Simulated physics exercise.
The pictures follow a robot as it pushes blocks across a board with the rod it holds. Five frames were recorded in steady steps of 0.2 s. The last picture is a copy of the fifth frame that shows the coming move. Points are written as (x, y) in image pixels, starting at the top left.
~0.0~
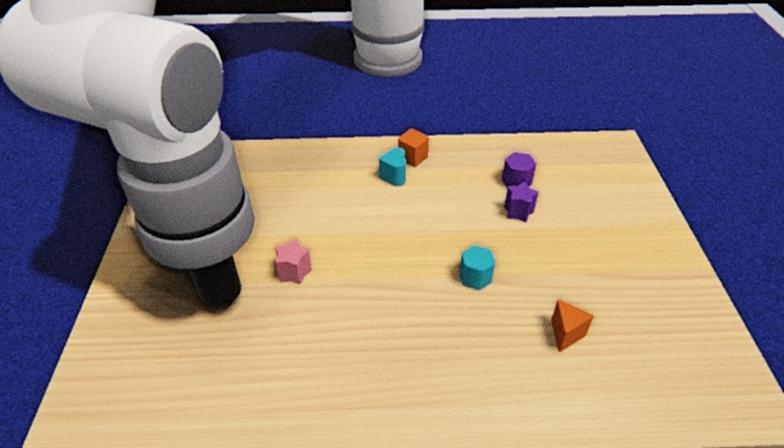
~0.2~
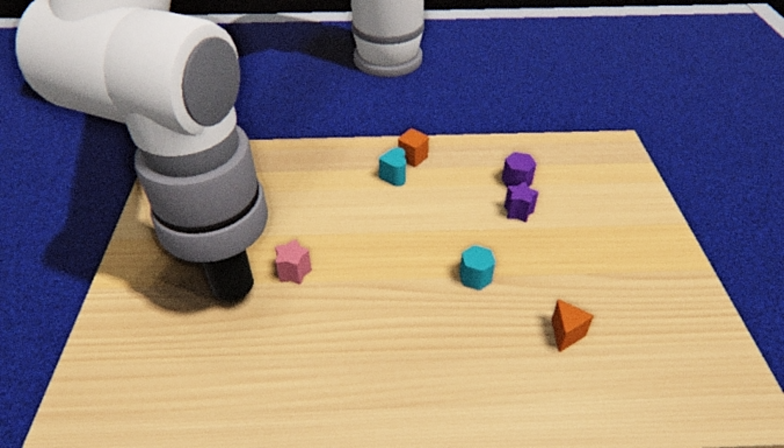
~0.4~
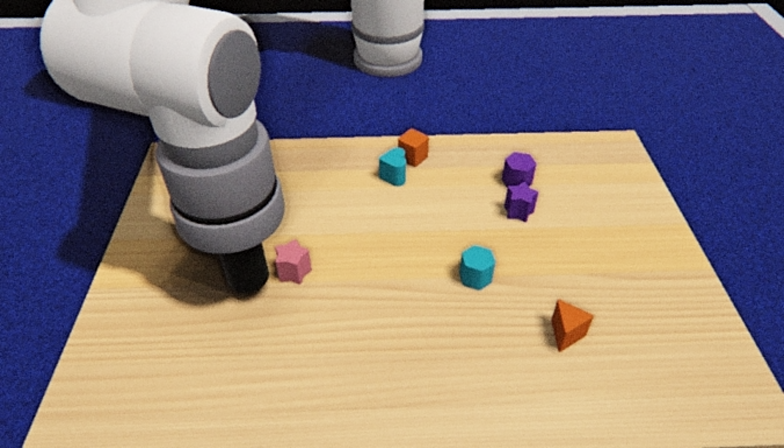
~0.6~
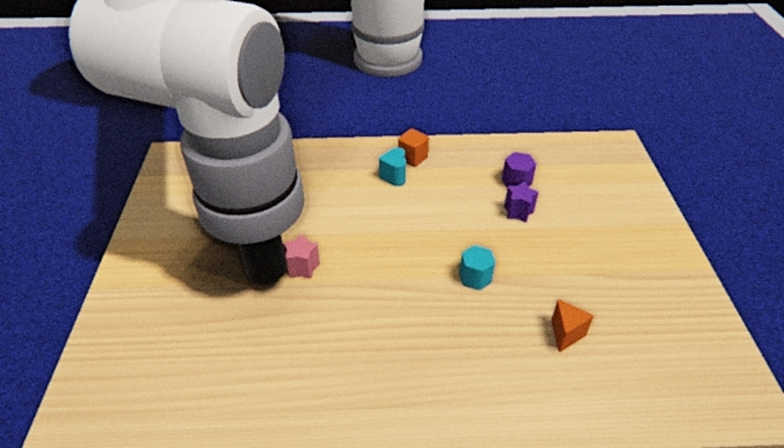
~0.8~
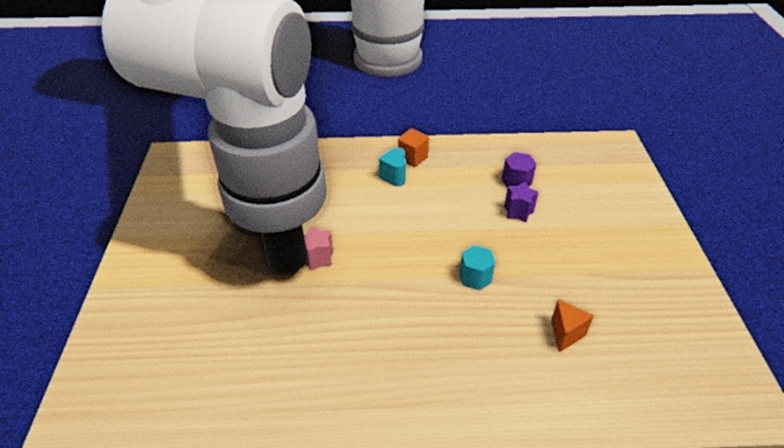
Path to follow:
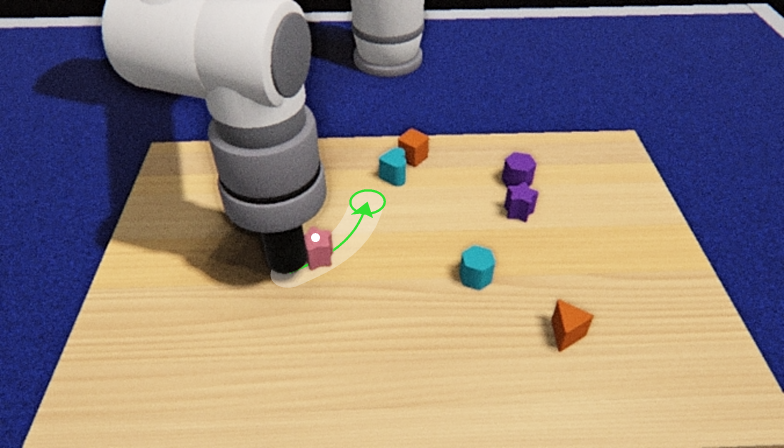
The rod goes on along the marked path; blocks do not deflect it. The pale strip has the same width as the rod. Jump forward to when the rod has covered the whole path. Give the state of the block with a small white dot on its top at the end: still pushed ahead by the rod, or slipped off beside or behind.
It will get left beside or behind the rod.
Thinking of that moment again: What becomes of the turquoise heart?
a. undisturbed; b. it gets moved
(a)
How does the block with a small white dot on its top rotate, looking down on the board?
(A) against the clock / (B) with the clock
The answer is B.
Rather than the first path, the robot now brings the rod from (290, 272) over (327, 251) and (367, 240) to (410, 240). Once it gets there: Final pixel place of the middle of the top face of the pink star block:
The middle of its upper face should be somewhere near (418, 199).
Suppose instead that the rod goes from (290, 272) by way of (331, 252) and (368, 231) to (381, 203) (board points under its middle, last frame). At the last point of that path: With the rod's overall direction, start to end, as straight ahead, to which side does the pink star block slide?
Answer: Right.
The drawn path runs from (290, 272) by way of (329, 254) and (355, 229) to (368, 202); the dot is on the pink star block.
On the path given first. One third of the way, rod (328, 239); pink star block (355, 219).
Two thirds of the way, rod (354, 215); pink star block (382, 199).
At the end, rod (367, 188); pink star block (395, 188), turned 50° clockwise; turquoise heart not moved.
